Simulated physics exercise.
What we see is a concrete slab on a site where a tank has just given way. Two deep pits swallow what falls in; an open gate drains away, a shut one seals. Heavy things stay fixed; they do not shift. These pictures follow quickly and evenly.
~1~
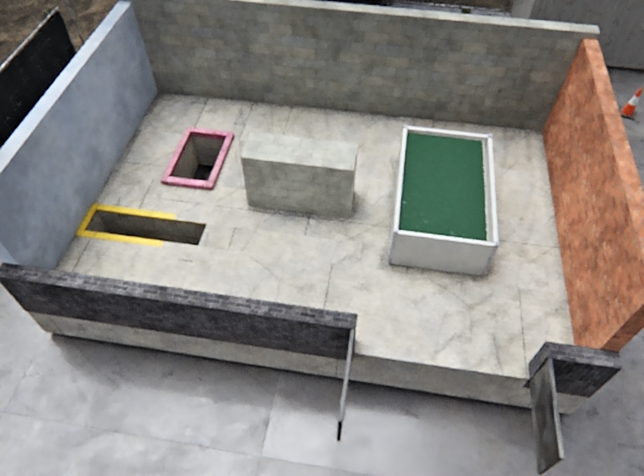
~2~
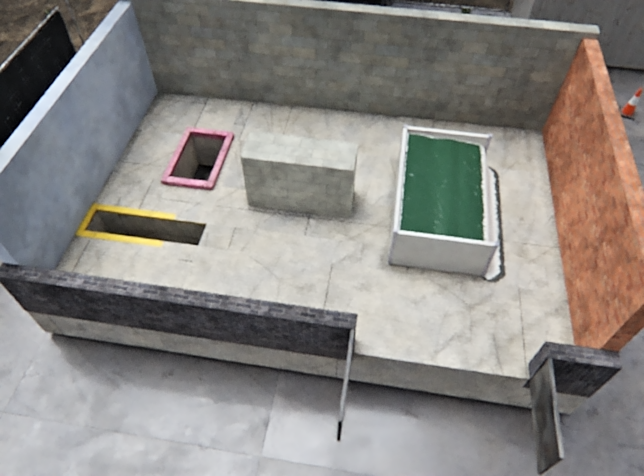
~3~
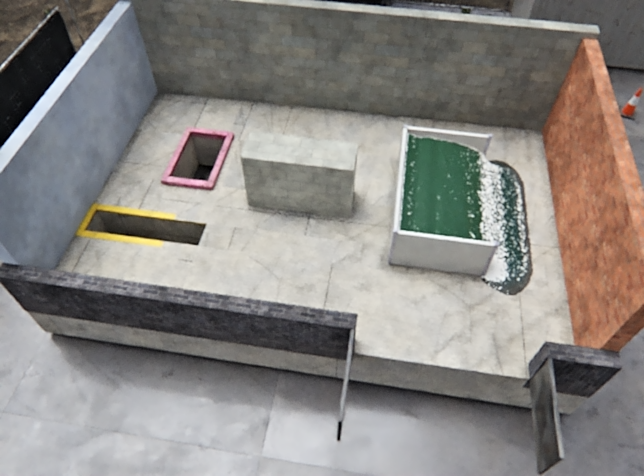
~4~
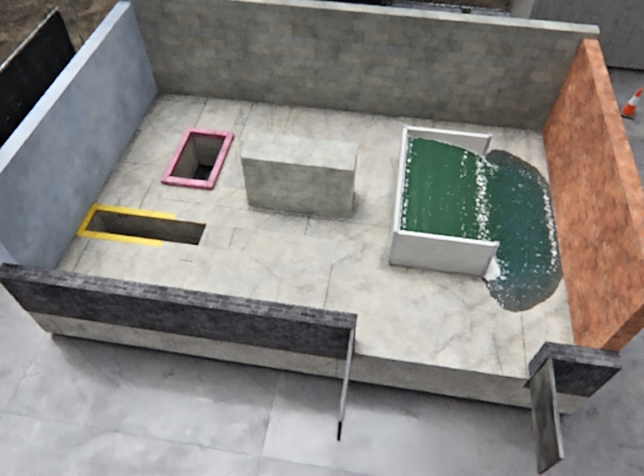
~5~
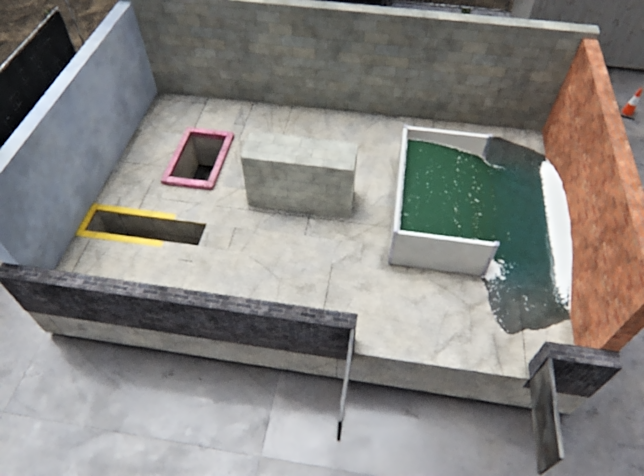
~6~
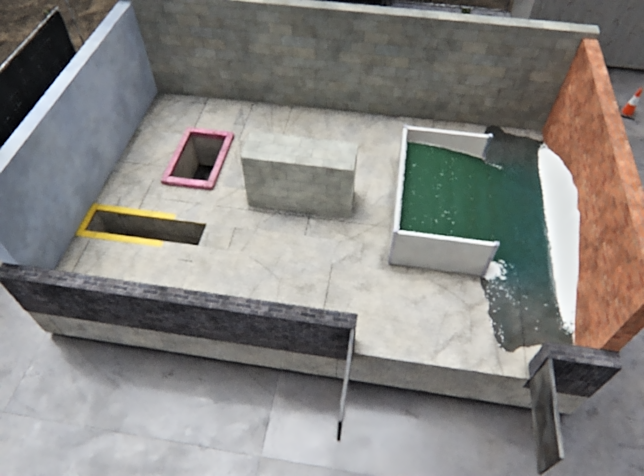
Green water pouring from the right side of an open white tank, spreading across a walled concrete slab and washing against the orange brick wall.
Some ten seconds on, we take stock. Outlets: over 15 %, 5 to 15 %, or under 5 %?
Result - gate: Over 15 %, pink pit: Under 5 %, yellow pit: 5 to 15 %.
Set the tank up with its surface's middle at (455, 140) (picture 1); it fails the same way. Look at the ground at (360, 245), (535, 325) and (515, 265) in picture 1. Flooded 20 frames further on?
Well, first one stays dry, second one got wet, third one got wet.
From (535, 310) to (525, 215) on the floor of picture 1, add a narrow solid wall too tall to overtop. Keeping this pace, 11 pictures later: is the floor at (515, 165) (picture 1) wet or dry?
My call: Swamped.
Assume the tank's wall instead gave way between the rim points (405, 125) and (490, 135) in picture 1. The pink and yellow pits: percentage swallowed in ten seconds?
I'd say the pink pit gets around 6 percent and the yellow pit around 15 percent.
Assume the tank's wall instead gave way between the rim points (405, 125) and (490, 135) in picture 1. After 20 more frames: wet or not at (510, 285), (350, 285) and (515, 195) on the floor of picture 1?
Result, in sequence: Inundated; untouched by the flood; inundated.
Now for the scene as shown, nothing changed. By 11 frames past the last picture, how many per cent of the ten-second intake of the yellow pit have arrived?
Roughly 0 per cent.
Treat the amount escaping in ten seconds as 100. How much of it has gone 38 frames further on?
Close to 55 %.
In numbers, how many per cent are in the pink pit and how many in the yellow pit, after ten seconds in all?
First 2 %, then 10 %.
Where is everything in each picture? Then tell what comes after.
The first frame shows still water in the open tank at (446, 184).
In the second frame, water pours out at (483, 207) and has run to (487, 279).
In the third frame, the front is at (515, 288), out from the gap at (482, 209).
In the fourth frame, water pours out at (482, 210) and has run to (527, 303).
In the fifth frame, the front is at (538, 324), out from the gap at (481, 211).
In the sixth frame, the front is at (572, 336), out from the gap at (481, 211).
A moment on, water covers 15 % of the floor; the gate 0 %, the pink pit 0 %, the yellow pit 0 %.
Next, water covers 30 % of the floor; the gate 2 %, the pink pit 0 %, the yellow pit 0 %.
Then, water covers 55 % of the floor; the gate 11 %, the pink pit 0 %, the yellow pit 0 %.
Later, water covers 85 % of the floor; the gate 18 %, the pink pit 1 %, the yellow pit 1 %.
In the end, water covers 90 % of the floor; the gate 25 %, the pink pit 1 %, the yellow pit 10 %.
